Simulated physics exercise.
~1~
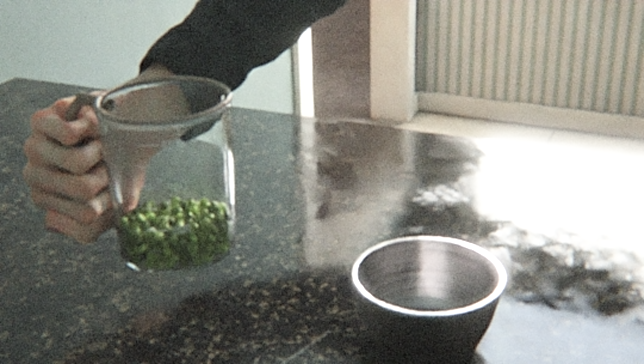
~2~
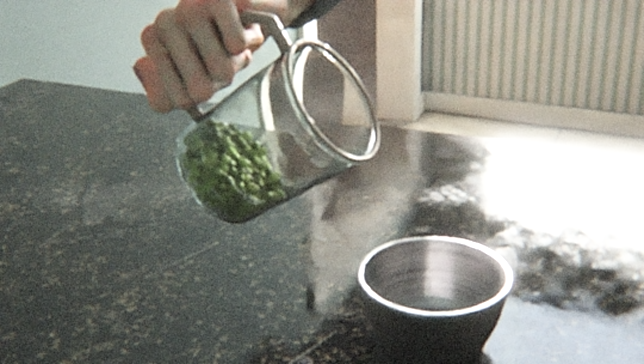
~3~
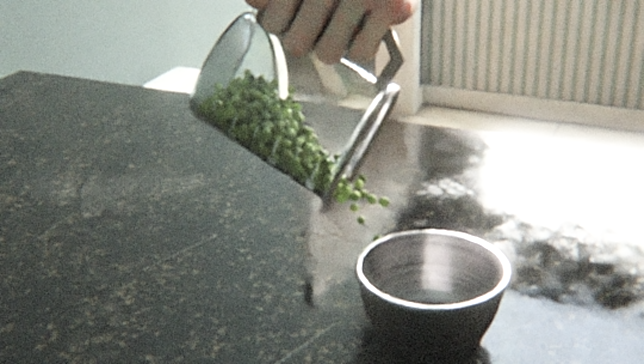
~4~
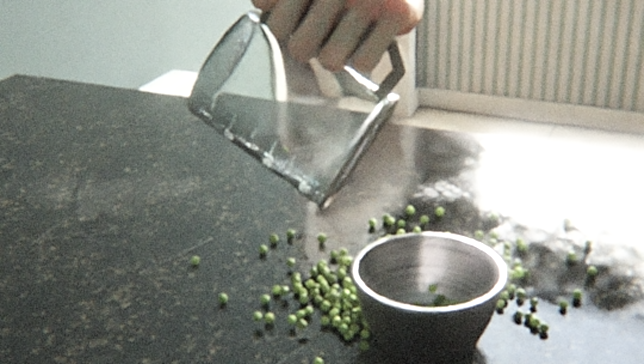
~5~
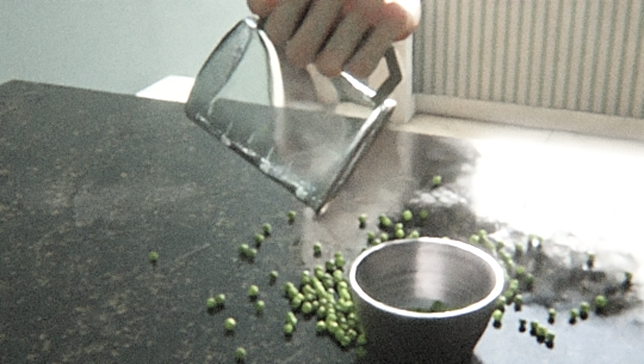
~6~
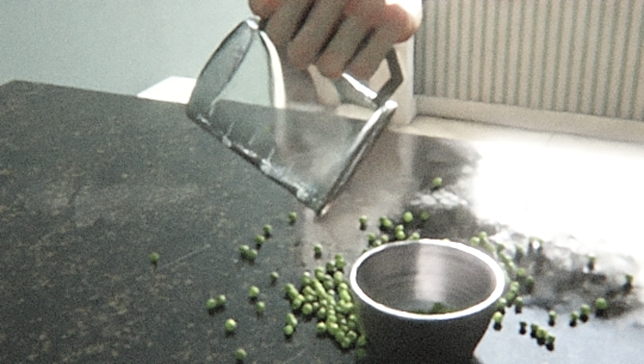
In the video, a hand lifts a clear jug of green peas from the left, moves it right and tips it above a dark bowl on a speckled table. The peas pour out, some landing in the bowl but most scattering around it, leaving the tilted jug empty.
